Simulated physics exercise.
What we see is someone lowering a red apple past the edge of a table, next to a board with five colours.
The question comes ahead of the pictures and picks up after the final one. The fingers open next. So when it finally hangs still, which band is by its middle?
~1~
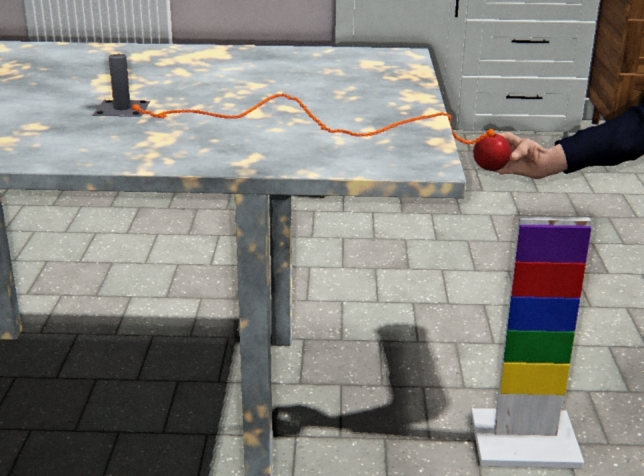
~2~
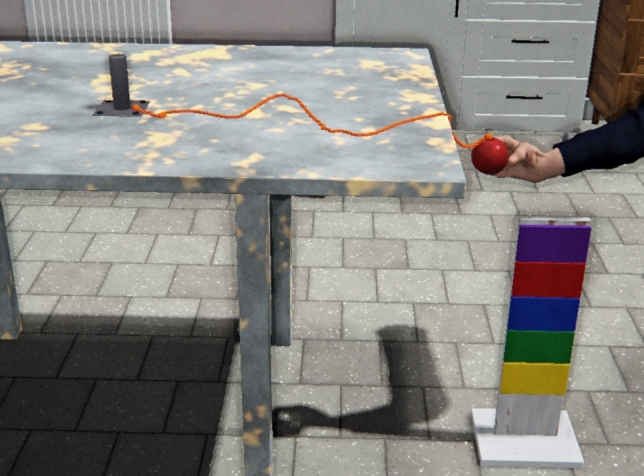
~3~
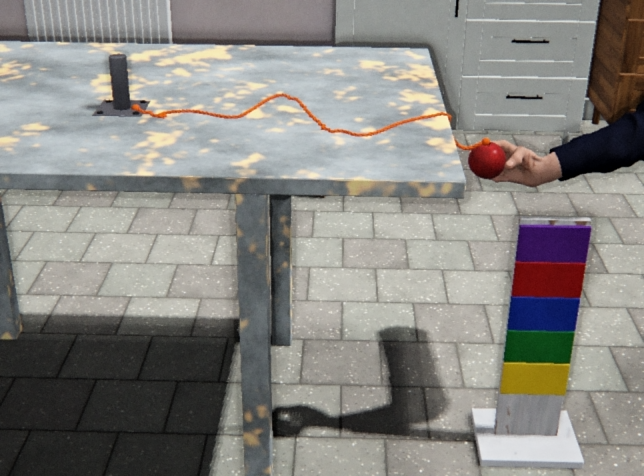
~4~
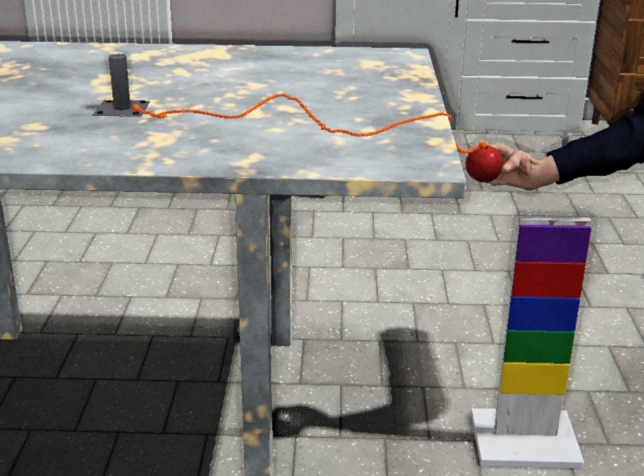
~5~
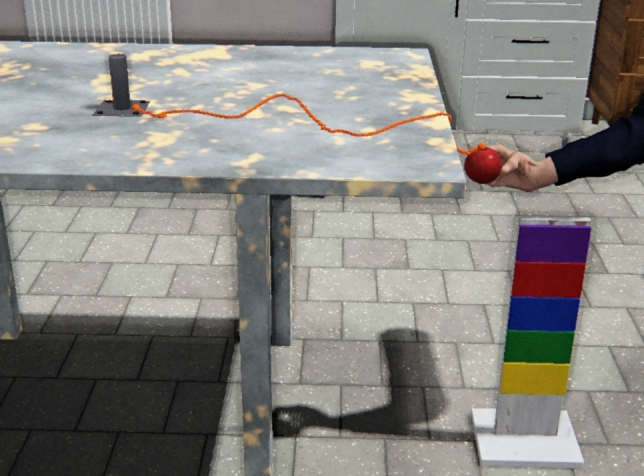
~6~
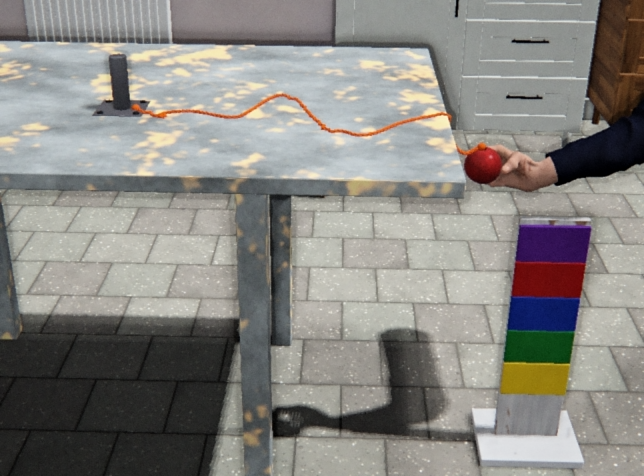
At green.
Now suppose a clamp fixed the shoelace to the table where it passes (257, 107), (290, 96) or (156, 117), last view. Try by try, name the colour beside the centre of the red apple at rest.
Lab note: Try 1 blue; try 2 red; try 3 green.
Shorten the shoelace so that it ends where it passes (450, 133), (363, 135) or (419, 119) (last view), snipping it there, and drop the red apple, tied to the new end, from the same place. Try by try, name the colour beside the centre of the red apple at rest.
First try: Blue; second try: Higher than all five; third try: Red.
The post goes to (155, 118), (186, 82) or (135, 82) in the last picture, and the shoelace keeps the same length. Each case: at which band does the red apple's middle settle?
Going case by case, it's yellow, yellow and finally green.
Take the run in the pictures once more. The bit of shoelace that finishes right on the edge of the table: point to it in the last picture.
Near (315, 120).
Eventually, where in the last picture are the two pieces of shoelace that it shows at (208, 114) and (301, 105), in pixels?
To (248, 111) for the first and to (405, 115) for the second.
Early on, apple near (430, 320); level with blue.
Midway, apple near (426, 351); level with green.
Finally, apple near (428, 354); level with green. Its middle rests at the green band.
